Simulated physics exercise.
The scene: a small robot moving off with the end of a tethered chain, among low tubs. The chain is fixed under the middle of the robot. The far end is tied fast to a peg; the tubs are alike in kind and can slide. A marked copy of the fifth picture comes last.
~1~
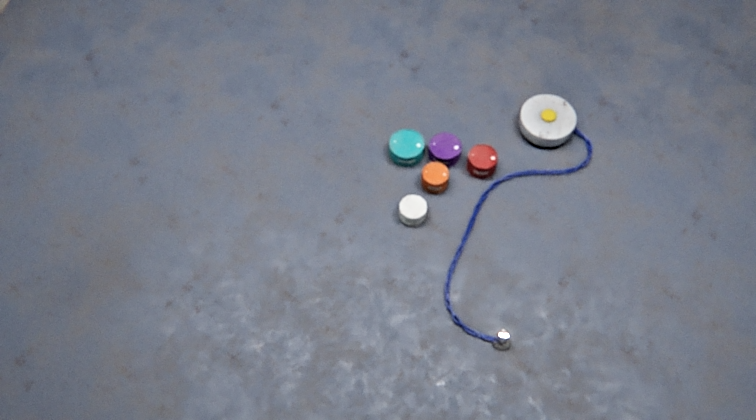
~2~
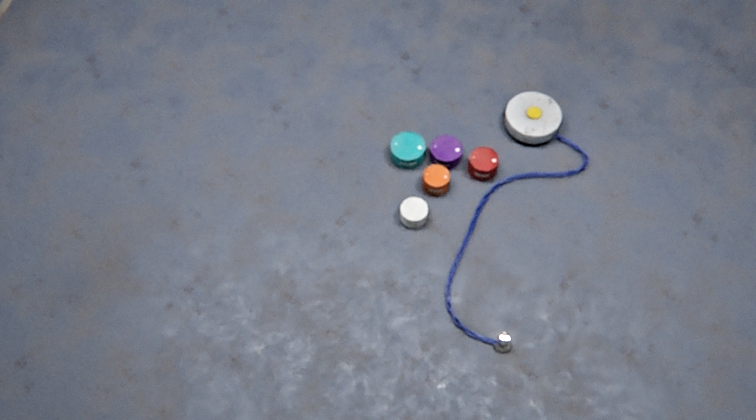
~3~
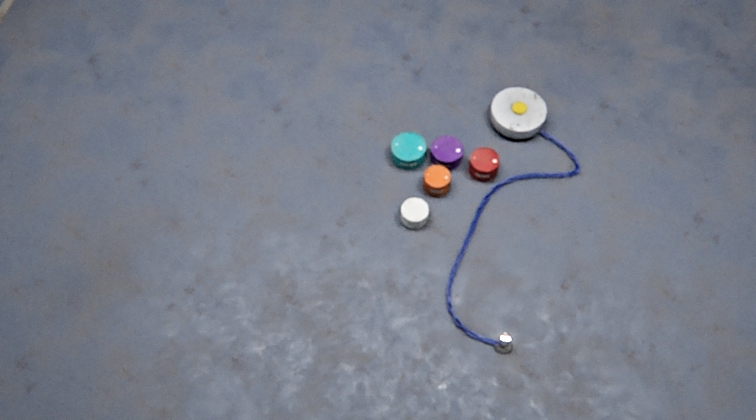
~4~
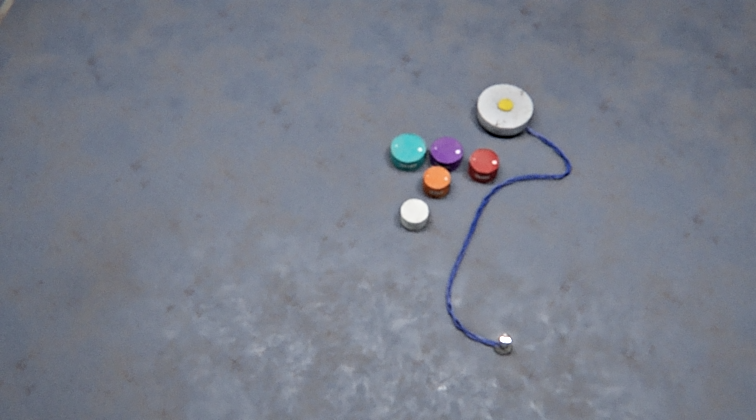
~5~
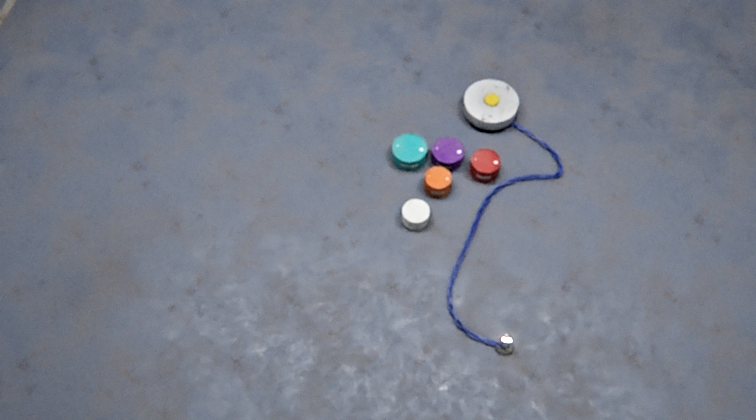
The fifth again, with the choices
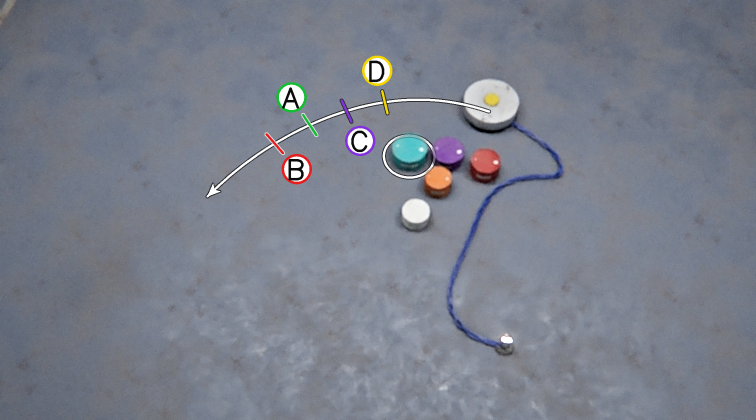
At the start, a round white robot with a yellow centre sits at the upper right, joined by a curving blue cord to a small peg below, beside five coloured tubs. The robot then moves steadily left and slightly upward, drawing the cord's upper bend leftward, while the tubs stay practically still.
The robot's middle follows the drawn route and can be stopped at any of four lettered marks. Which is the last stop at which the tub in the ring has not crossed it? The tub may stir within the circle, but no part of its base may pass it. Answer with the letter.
As far as tick A.
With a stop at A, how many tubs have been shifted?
By then, one.
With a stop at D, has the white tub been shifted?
No.
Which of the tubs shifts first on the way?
The red tub.
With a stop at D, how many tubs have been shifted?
The count is none.
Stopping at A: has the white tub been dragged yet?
No.
On the marked copy, A at (310, 125); B at (275, 144); C at (347, 111); D at (385, 102); the ring at (409, 156); the route from (489, 112) via (334, 115) to (207, 197).
Taking A. A third of the way, robot (427, 94); turquoise tub (409, 152).
Two thirds of the way, robot (361, 101); turquoise tub (409, 152).
When it is over, robot (309, 119); turquoise tub (409, 152); red tub (469, 173); the turquoise tub is still in its ring.
As for the rest, B drags the ringed tub to (398, 159); C is safe but short; D is safe but short.
